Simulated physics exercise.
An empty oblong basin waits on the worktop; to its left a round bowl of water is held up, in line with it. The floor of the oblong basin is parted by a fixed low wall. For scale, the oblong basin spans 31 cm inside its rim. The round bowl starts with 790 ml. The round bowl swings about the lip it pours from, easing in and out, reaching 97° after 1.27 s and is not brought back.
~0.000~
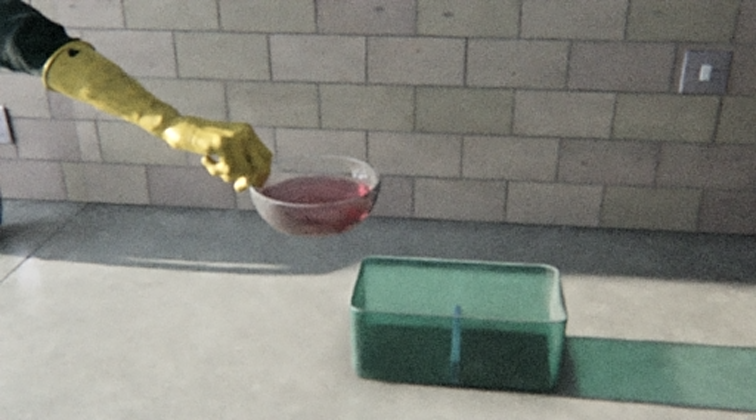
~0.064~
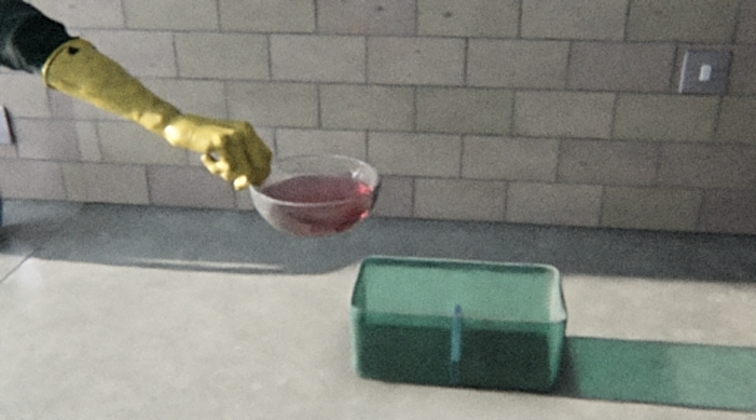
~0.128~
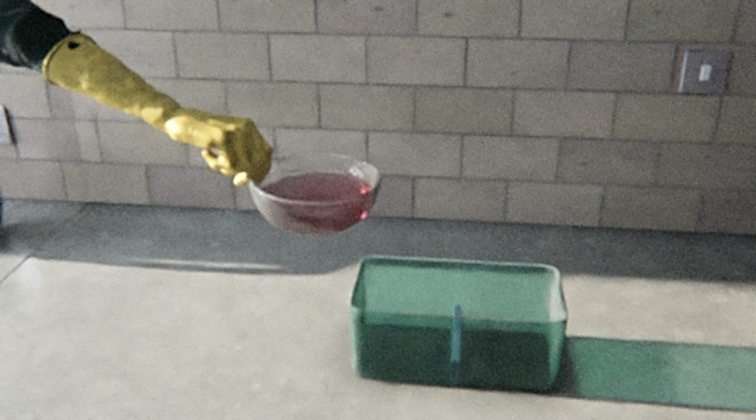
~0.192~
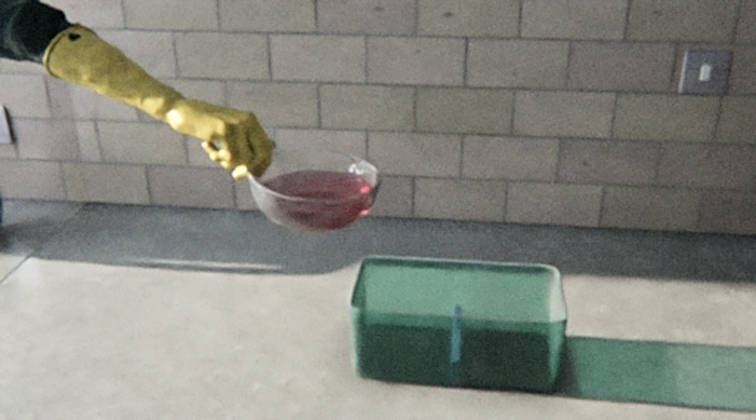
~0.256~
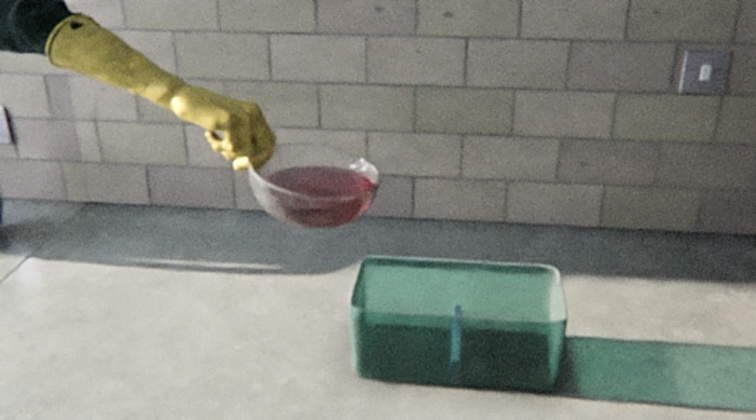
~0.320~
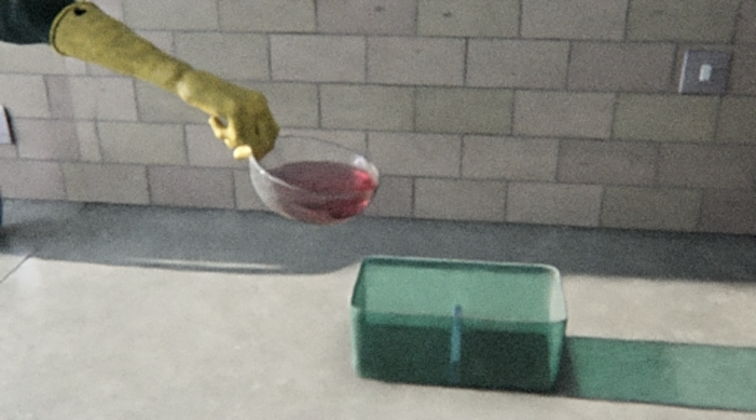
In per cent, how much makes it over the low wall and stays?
About 57 per cent.
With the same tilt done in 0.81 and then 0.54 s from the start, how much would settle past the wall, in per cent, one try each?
First 65, then 60 per cent.
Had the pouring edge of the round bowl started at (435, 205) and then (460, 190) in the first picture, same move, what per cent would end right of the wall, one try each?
In turn about 90 and 75 per cent.
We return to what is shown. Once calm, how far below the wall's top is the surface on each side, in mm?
Left about 26 mm, right about 20 mm.
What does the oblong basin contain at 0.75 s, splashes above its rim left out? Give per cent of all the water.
Near 8 in a hundred.
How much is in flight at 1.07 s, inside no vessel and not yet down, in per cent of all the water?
Near 18 in a hundred.
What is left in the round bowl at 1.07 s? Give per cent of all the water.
Some 4 per cent.
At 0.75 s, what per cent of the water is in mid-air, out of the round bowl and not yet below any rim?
About 42 per cent.
By 0.75 s the tilt is 63° and 50 per cent is still to pour, 8 is left of the wall and 0 right of it.
By 1.07 s the tilt is 91° and 4 per cent is still to pour, 29 is left of the wall and 49 right of it.
By 1.41 s the tilt is 97° and 0 per cent is still to pour, 42 is left of the wall and 56 right of it.
By 1.77 s the tilt is 97° and 0 per cent is still to pour, 42 is left of the wall and 57 right of it.
At rest 42 per cent lies left of the wall, 57 right of it and 1 outside.
